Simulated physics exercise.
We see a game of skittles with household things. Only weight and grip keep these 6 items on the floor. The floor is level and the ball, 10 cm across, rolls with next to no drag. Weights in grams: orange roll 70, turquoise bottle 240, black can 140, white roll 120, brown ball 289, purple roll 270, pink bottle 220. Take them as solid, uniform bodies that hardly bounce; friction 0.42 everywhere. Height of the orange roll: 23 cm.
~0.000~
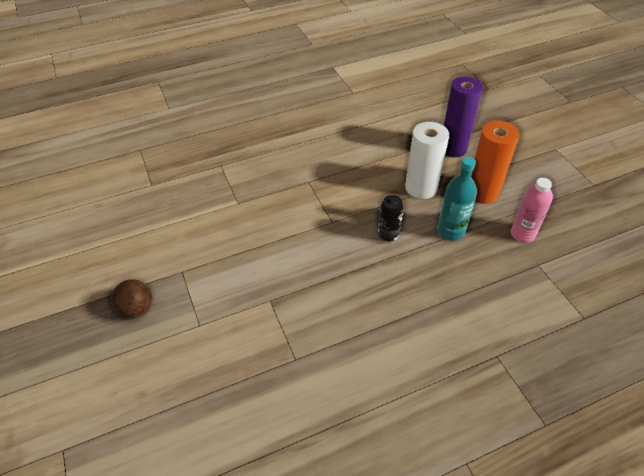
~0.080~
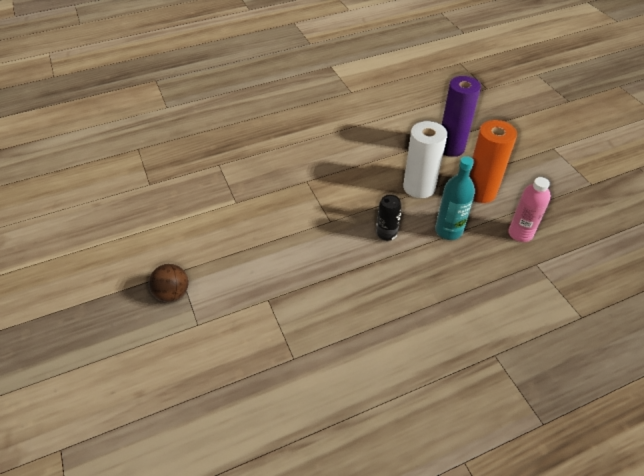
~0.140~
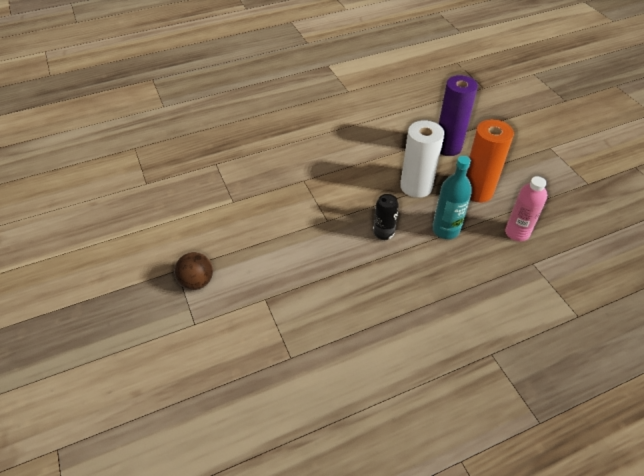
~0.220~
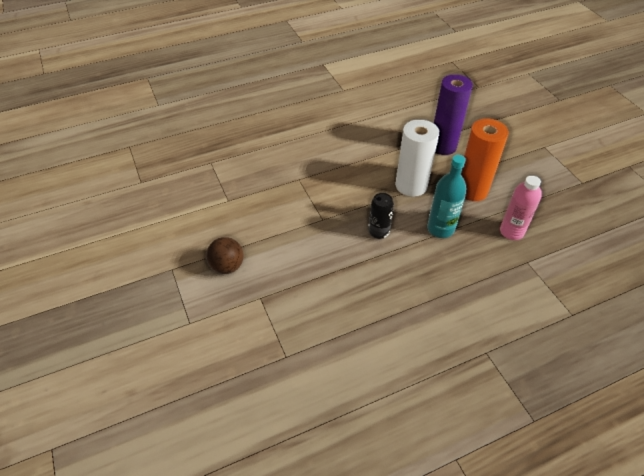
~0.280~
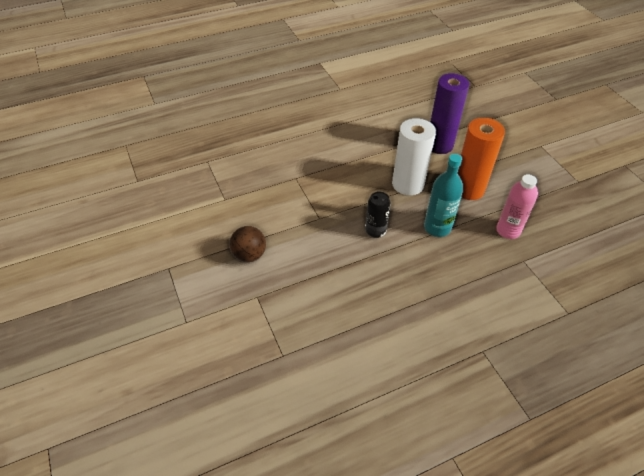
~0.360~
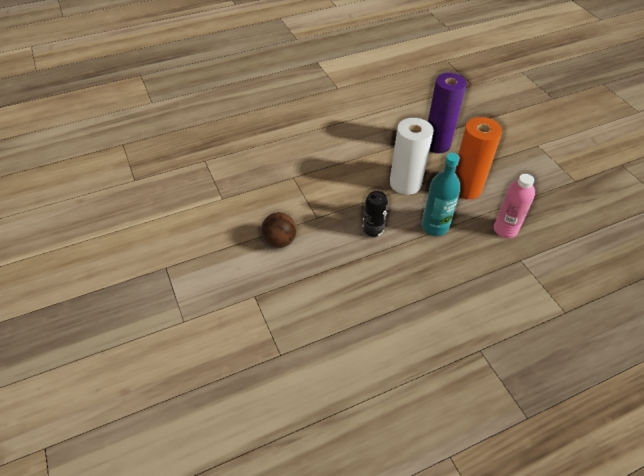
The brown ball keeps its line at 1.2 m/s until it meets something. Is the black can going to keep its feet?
The black can is still upright.
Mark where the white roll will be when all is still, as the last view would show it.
Near (434, 136).
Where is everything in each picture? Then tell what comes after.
In the first frame, 0 cm rolled; brown ball (132, 299); black can (391, 219).
In the second frame, 10 cm rolled; brown ball (169, 283); white roll (424, 161).
In the third frame, 17 cm rolled; brown ball (194, 271); pink bottle (528, 208).
In the fourth frame, 27 cm rolled; brown ball (225, 256); turquoise bottle (449, 196).
In the fifth frame, 35 cm rolled; brown ball (248, 244); purple roll (446, 116).
In the sixth frame, 44 cm rolled; brown ball (279, 230); black can (375, 215).
After 0.86 s, 95 cm rolled; brown ball near (436, 176); white roll slid 13 cm.
After 2.06 s, 138 cm rolled; brown ball near (537, 124); white roll slid 13 cm; orange roll slid 12 cm.
By the end (3.8 s), not toppled but over 8 cm from the start, orange roll and white roll; the other 4 in place, give or take 8 cm. Seen from the same camera at the end, black can near (375, 215).
